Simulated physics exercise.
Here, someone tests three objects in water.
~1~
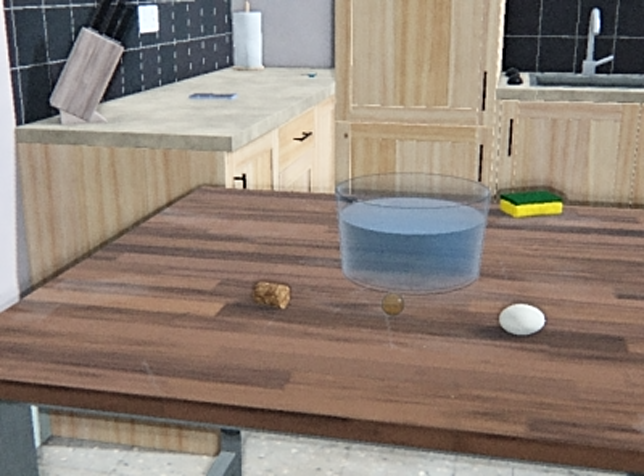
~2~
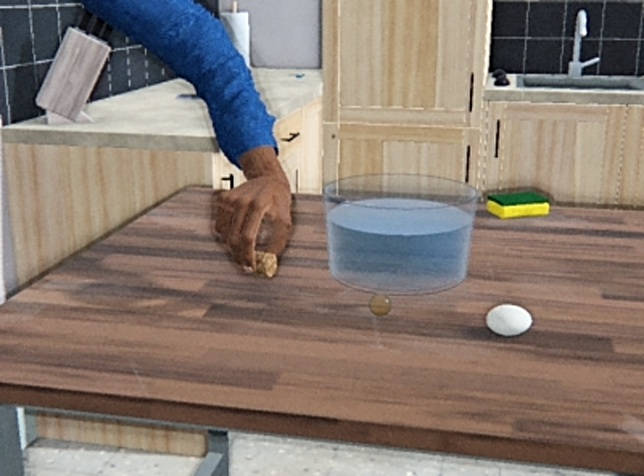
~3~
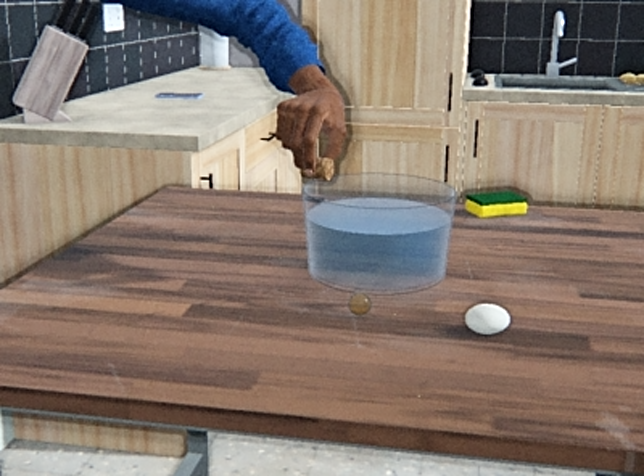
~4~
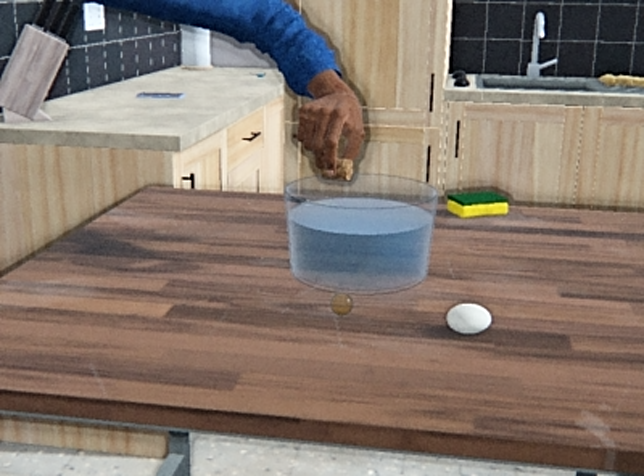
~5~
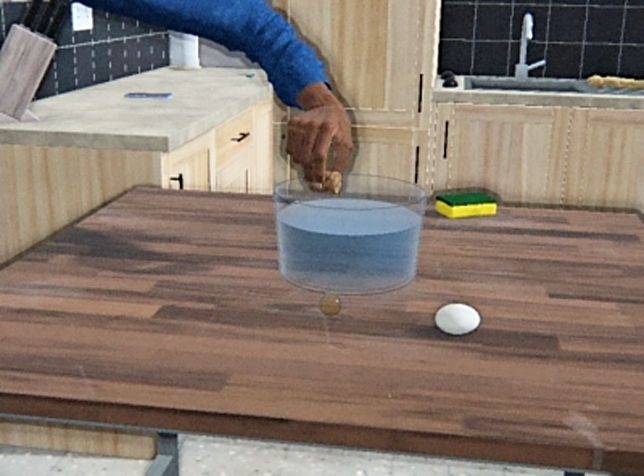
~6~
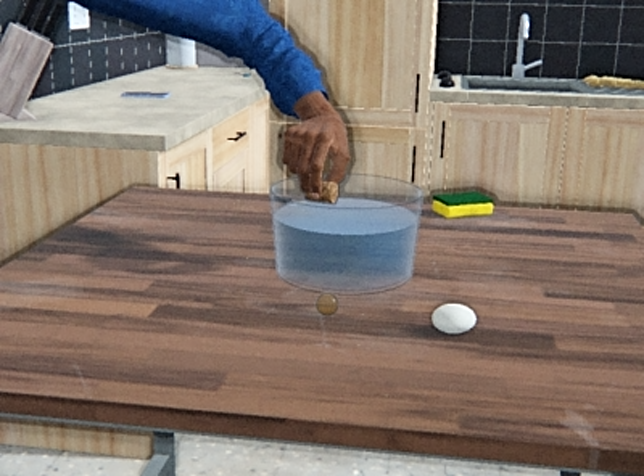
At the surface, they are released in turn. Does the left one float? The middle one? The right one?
On the left it keeps up, in the middle it goes down, on the right it goes down.
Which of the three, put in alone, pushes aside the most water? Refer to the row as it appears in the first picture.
That would be the one at the far right, I'd say.
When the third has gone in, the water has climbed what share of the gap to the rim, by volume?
4 %.
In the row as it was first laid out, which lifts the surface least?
Go with the piece on the far left.
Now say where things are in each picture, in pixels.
The row from the left; cork (272, 295); glass marble (393, 304); egg (522, 320), in the first picture.
A hand picks up the cork; cork (258, 264); egg (509, 320), in the second picture.
It is carried over; cork (317, 169); glass marble (360, 304), in the third picture.
It is above the basin; cork (337, 169); egg (469, 319), in the fourth picture.
It comes down; cork (326, 182); glass marble (331, 305), in the fifth picture.
It is just over the surface; cork (322, 192); glass marble (327, 304); egg (454, 319), in the sixth picture.
Shortly, the cork bobs at the top.
Then, the glass marble ends at the bottom.
At the finish, the egg ends at the bottom; afloat, cork.
